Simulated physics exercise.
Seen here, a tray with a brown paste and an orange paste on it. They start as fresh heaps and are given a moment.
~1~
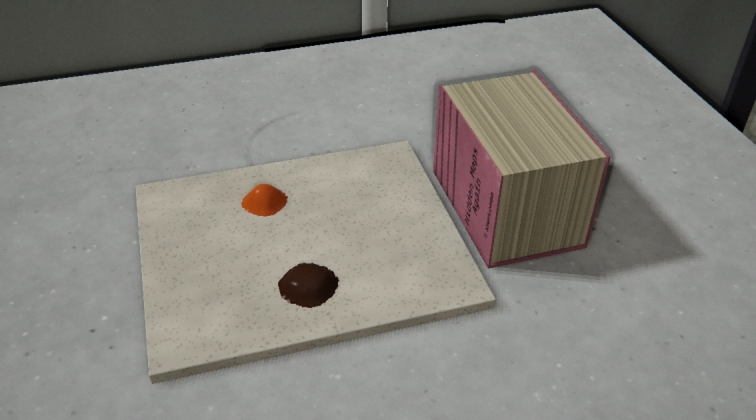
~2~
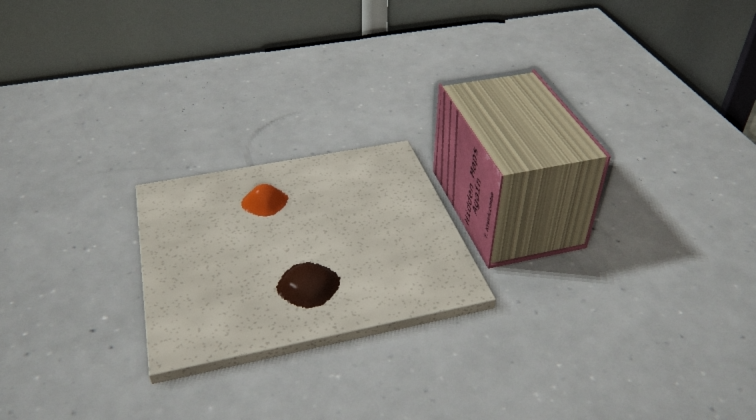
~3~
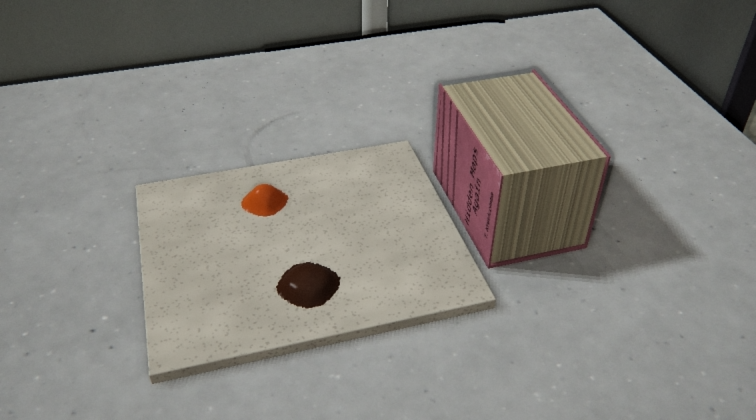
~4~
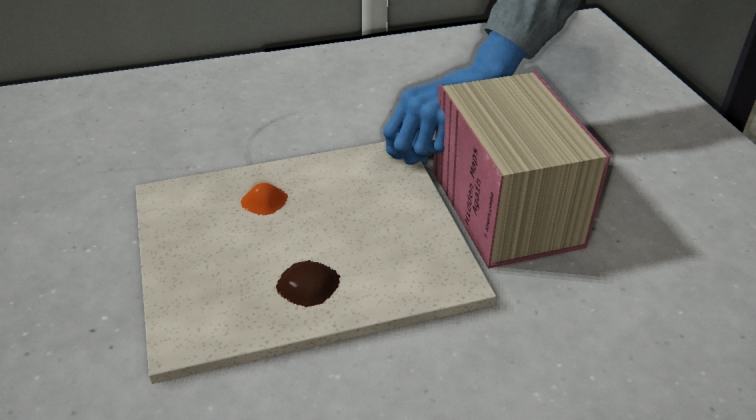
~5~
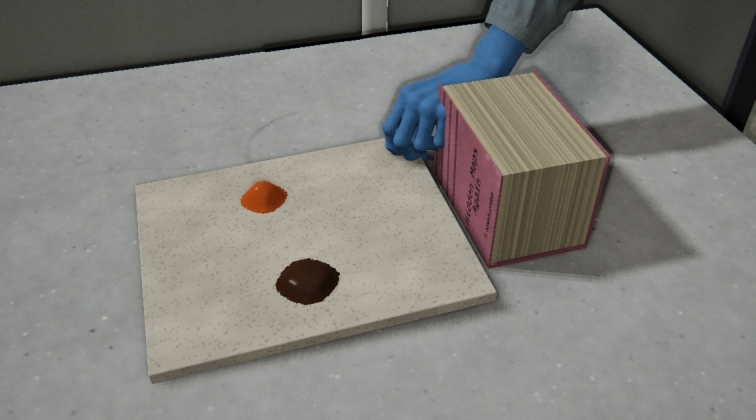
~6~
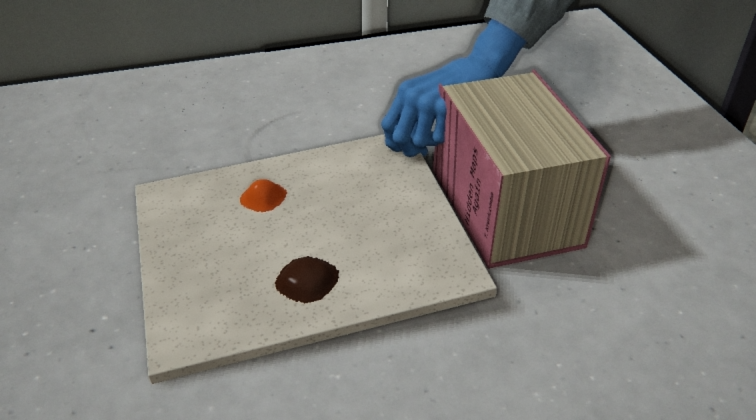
Blue-gloved hand gripping the far corner of a speckled tray and raising it slightly, orange and brown mounds keeping their shape.
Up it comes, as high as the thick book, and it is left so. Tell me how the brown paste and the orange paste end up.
The brown paste stays on and the orange paste stays on.
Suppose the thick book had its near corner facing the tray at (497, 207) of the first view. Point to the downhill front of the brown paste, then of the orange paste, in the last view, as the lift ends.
About (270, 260) and (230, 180).
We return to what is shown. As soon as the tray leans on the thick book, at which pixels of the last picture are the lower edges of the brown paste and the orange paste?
At (258, 254), and at (226, 173).
A moment on, slope about 24°; the brown paste has not moved; the orange paste has not moved.
Further on, the brown paste has not moved; the orange paste has not moved.
When it is over, slope about 24°; the brown paste has not moved; the orange paste has not moved.
